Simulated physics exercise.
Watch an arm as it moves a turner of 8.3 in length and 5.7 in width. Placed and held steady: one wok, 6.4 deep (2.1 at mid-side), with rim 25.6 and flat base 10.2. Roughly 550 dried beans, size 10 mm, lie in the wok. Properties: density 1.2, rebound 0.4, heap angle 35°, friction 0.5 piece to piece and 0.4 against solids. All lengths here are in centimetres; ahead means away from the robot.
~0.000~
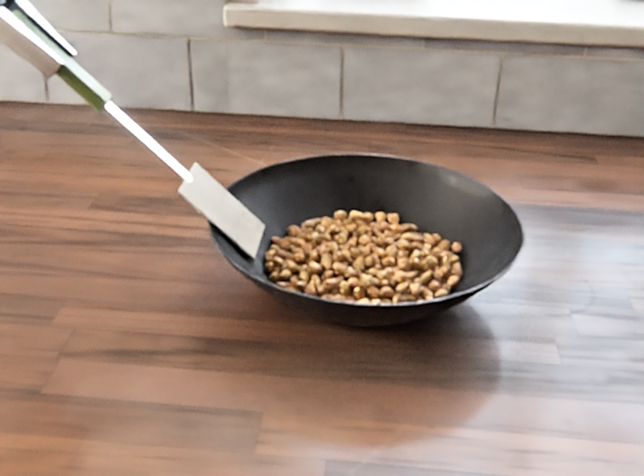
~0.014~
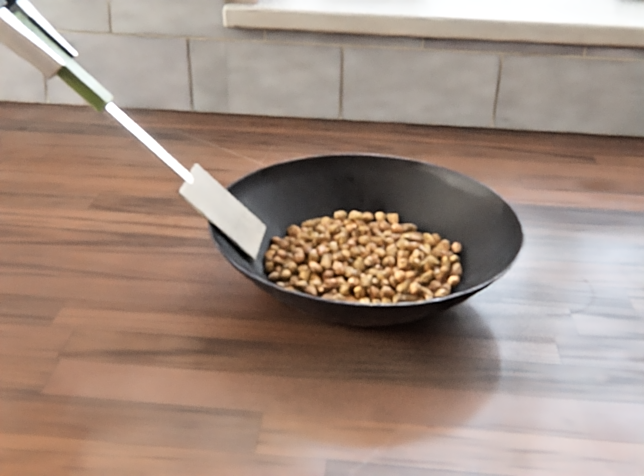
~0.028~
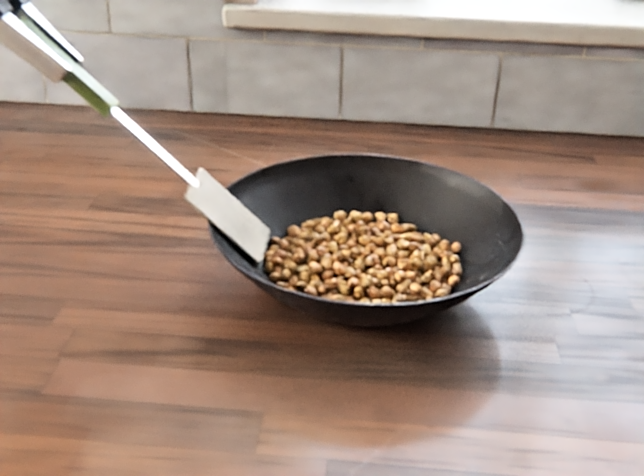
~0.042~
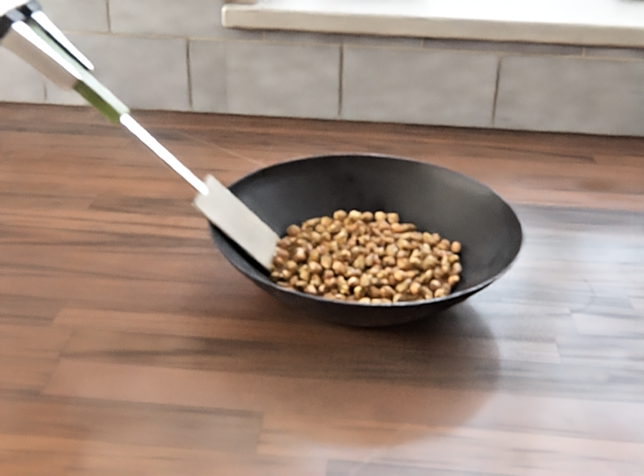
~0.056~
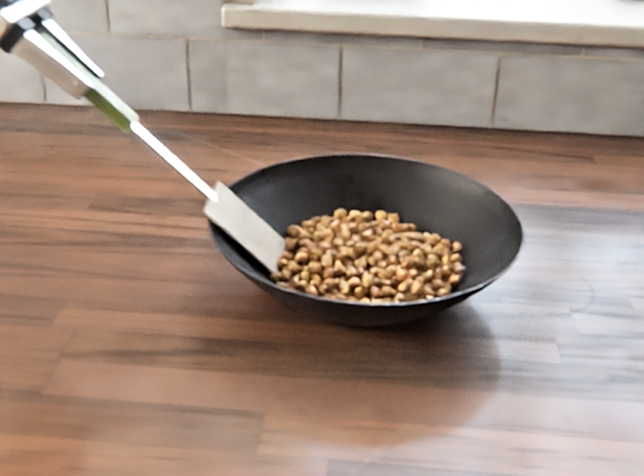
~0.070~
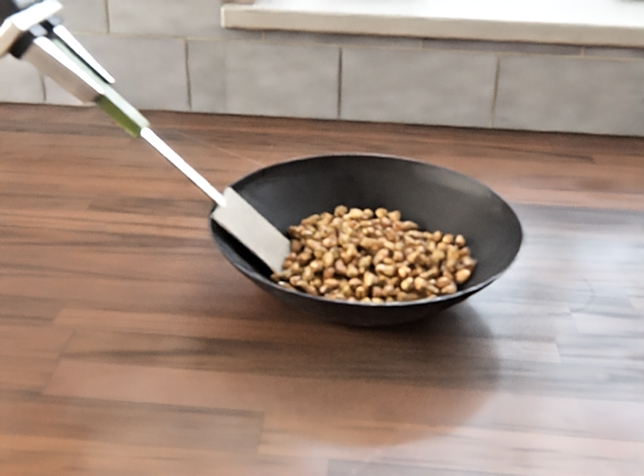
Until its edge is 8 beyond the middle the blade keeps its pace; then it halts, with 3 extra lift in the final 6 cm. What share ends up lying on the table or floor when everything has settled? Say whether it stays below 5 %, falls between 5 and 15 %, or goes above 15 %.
It falls between 5 and 15 %.
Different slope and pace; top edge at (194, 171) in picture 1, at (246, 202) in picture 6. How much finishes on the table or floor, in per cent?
Near 20 in a hundred.
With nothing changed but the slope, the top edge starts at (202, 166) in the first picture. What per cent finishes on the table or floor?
Around 10 percent ends up on the table or floor.
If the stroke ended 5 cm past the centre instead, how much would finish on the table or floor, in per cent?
About 0 %.
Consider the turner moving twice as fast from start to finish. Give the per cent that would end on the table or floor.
In that case, close to 25 per cent.
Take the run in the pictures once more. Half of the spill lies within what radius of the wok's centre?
18 cm or so.
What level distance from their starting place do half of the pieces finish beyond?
The answer is about 3 cm.
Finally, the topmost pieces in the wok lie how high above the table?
Close to 7.0 centimetres high.
By 0.16 s, sloping 44°, highest piece 5 above the table; 546 in the wok.
By 0.26 s, sloping 44°, highest piece 7 above the table; 546 in the wok.
By 0.50 s, sloping 44°, highest piece 7 above the table; 499 in the wok, 30 on the table or floor, 17 on the blade or in flight.
By 1.55 s, sloping 44°, highest piece 7 above the table; 498 in the wok, 48 on the table or floor.
Final count, 498 in the wok, 48 on the table or floor. That is 9 % on the table or floor.
